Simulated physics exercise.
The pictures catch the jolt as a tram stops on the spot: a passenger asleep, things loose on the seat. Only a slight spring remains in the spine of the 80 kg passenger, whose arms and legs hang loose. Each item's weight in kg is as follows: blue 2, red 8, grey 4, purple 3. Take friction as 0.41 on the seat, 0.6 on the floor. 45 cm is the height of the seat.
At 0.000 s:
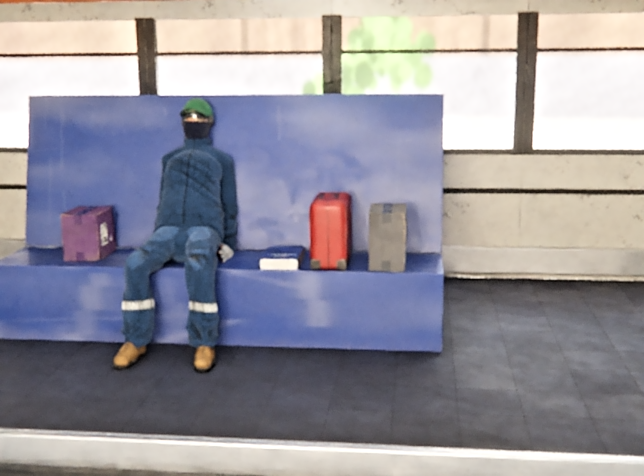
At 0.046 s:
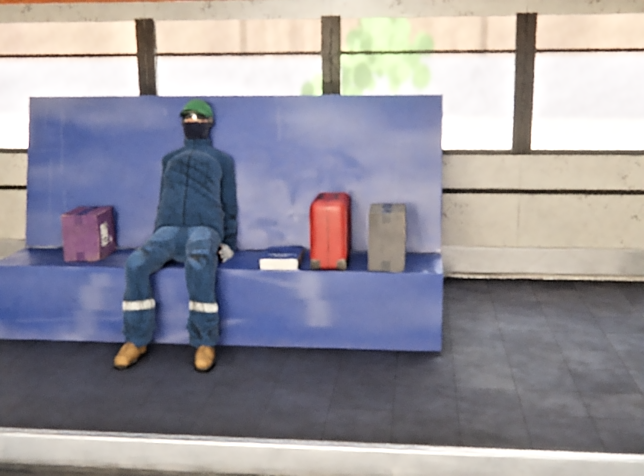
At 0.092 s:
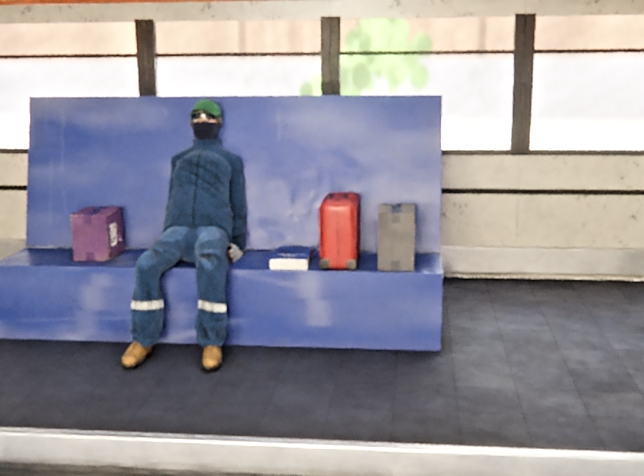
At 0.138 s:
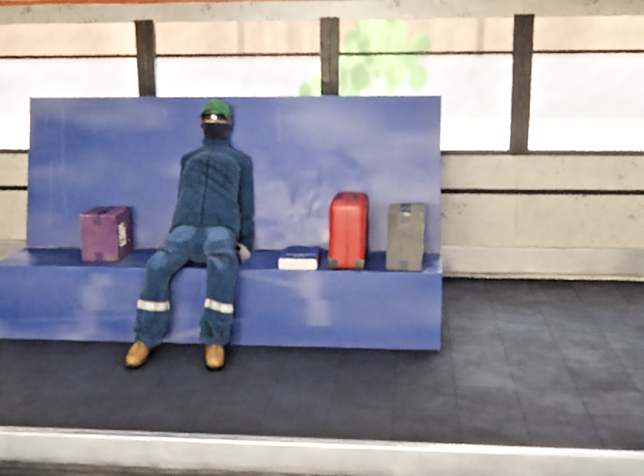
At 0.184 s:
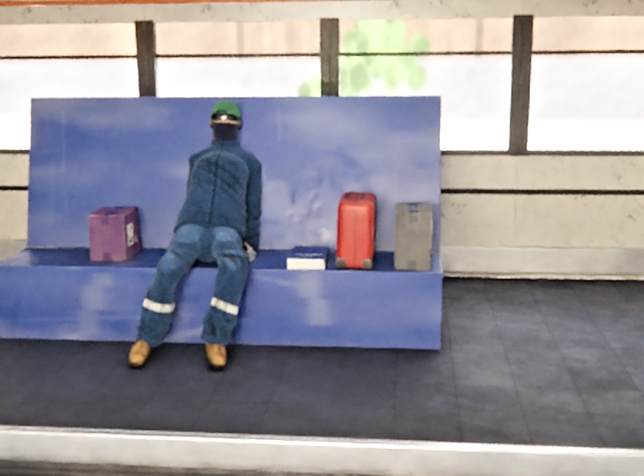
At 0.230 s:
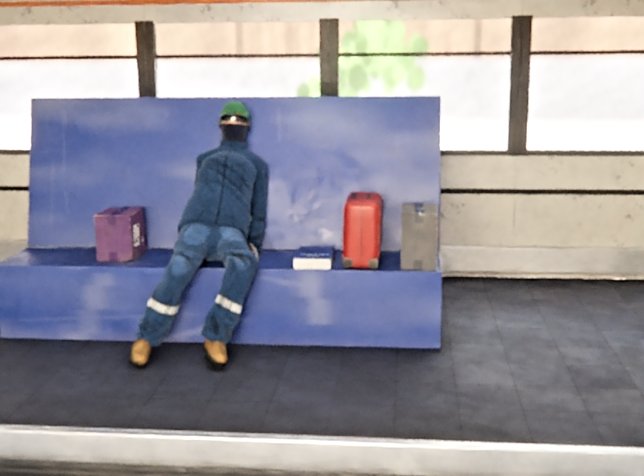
On a tram, seen from the front by a still camera, a long blue bench stands on a dark floor beneath pale windows. A figure in a green cap, dark face covering, blue work clothes and tan boots sits slumped between a purple box at left and a white-and-blue box, red suitcase and grey pack at right. After barely stirring, the hips and all four items slide a short way right along the seat, the torso leaning right, arms slack, boots shifting only slightly.
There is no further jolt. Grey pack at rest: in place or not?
In place.
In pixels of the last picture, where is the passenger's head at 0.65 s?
I'd place it at roughly (312, 167).
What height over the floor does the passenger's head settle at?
The head ends roughly 55 centimetres up.
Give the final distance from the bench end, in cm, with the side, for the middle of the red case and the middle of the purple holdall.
The red case ends 30 cm short and the purple holdall ends 190 cm short.
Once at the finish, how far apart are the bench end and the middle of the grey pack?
Short side, near 5 cm.
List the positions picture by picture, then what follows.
In the first frame, grey pack (388, 237), passenger's hips (189, 237).
In the second frame, grey pack (387, 237), passenger's hips (189, 237).
In the third frame, grey pack (397, 237), passenger's hips (198, 237).
In the fourth frame, grey pack (405, 236), passenger's hips (204, 237).
In the fifth frame, grey pack (413, 236), passenger's hips (209, 236).
In the sixth frame, grey pack (419, 236), passenger's hips (213, 236). Everything loose set off at about 1.4 m/s.
After 0.40 s the grey pack is 8 cm short of the bench end, tilted 0°, near (428, 237) in the last picture's view; the passenger's hips 60 cm above the ground.
After 0.65 s the grey pack is 8 cm short of the bench end, tilted 0°, near (428, 237) in the last picture's view; the passenger's hips 60 cm above the ground.
After 1.05 s the grey pack is 8 cm short of the bench end, tilted 0°, near (428, 237) in the last picture's view.
At rest, 2.0 s, blue folder stays on; red case stays on; grey pack stays on; purple holdall stays on; passenger's hips keep to the seat.
